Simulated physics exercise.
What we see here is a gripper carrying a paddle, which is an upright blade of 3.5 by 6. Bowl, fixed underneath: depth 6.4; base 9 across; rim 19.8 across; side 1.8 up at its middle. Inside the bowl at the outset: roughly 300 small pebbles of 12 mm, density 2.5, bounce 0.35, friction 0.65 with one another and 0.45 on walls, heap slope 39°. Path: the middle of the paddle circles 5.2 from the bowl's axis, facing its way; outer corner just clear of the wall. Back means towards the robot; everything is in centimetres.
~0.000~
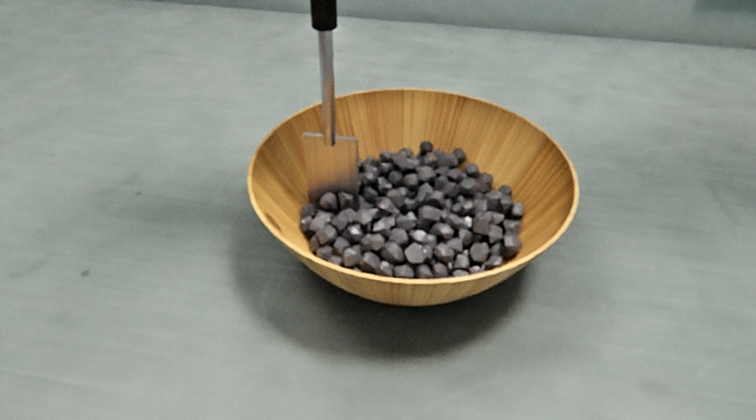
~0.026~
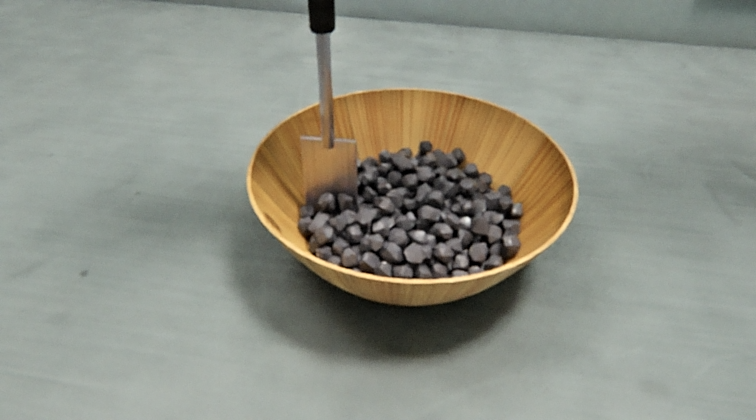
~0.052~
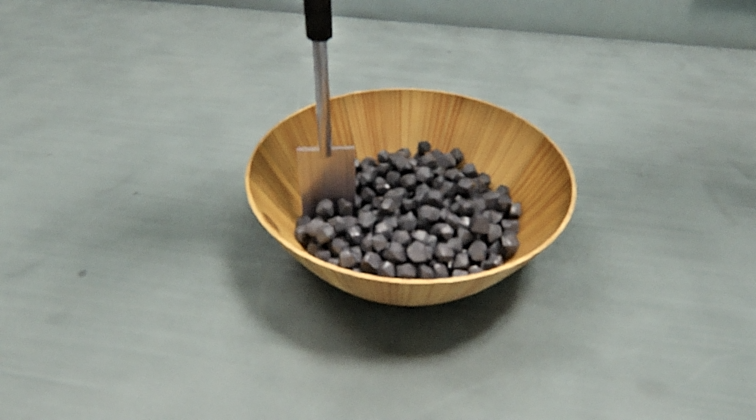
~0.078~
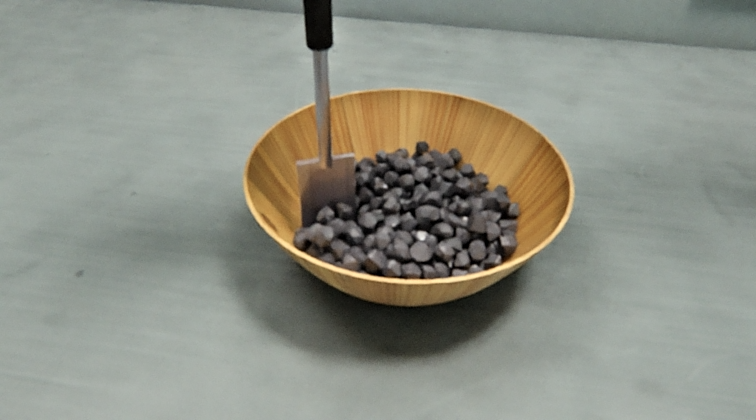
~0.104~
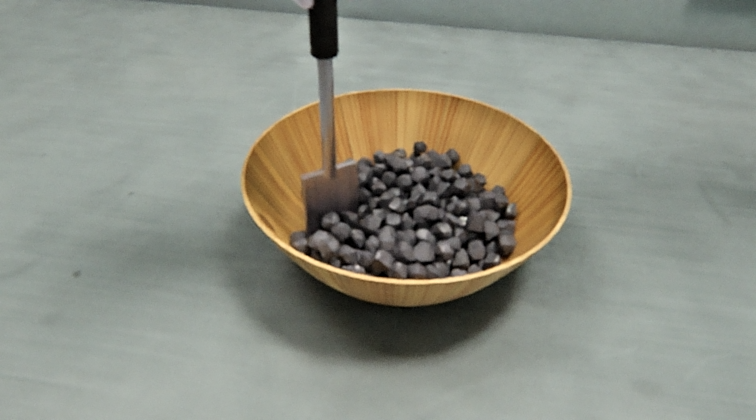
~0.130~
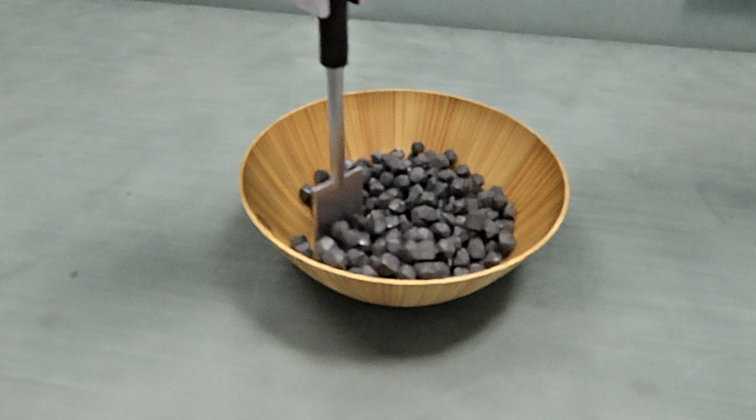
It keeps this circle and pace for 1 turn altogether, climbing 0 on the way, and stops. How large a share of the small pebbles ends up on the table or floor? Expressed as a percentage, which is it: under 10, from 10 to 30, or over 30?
The percentage is under 10.
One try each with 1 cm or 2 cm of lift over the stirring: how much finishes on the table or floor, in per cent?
Close to 5 and 0 percent, in that order.
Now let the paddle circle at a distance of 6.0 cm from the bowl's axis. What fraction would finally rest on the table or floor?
It would be near 5 per cent.
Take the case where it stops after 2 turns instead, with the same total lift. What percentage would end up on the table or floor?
15 %.
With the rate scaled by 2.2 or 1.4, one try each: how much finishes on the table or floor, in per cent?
First try close to 35, second close to 15, in per cent.
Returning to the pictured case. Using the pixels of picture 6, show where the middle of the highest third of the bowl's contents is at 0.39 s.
Centre estimate: Approx. (494, 175) px.
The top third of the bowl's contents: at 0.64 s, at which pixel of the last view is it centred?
Near pixel (342, 144).
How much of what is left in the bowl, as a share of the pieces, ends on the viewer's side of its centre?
Estimate: Some 70 %.
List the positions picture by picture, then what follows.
In the first frame, the paddle neck at (329, 115), 0° round; upper third of the load around (419, 205), from x 310 to 515, top at y 145; 296 in the bowl.
In the second frame, the paddle neck at (327, 118), 4° round; upper third of the load around (418, 206), from x 305 to 515, top at y 145.
In the third frame, the paddle neck at (324, 127), 15° round; upper third of the load around (411, 212), from x 305 to 515, top at y 145.
In the fourth frame, the paddle neck at (325, 137), 27° round; upper third of the load around (408, 219), from x 300 to 510, top at y 145.
In the fifth frame, the paddle neck at (329, 147), 39° round; upper third of the load around (406, 223), from x 295 to 510, top at y 150.
In the sixth frame, the paddle neck at (337, 156), 51° round; upper third of the load around (406, 228), from x 295 to 505, top at y 150; 296 in the bowl.
After 0.39 s, 171° round, highest piece 8 above the table; 295 in the bowl, 1 in flight or on the tool.
After 0.64 s, 291° round, highest piece 8 above the table; 287 in the bowl, 9 on the table or floor.
After 0.97 s, 0° round, highest piece 7 above the table; 280 in the bowl, 16 on the table or floor.
After 1.67 s, 0° round, highest piece 7 above the table; 280 in the bowl, 16 on the table or floor.
In the end, 280 in the bowl, 16 on the table or floor. That is 5 % on the table or floor.
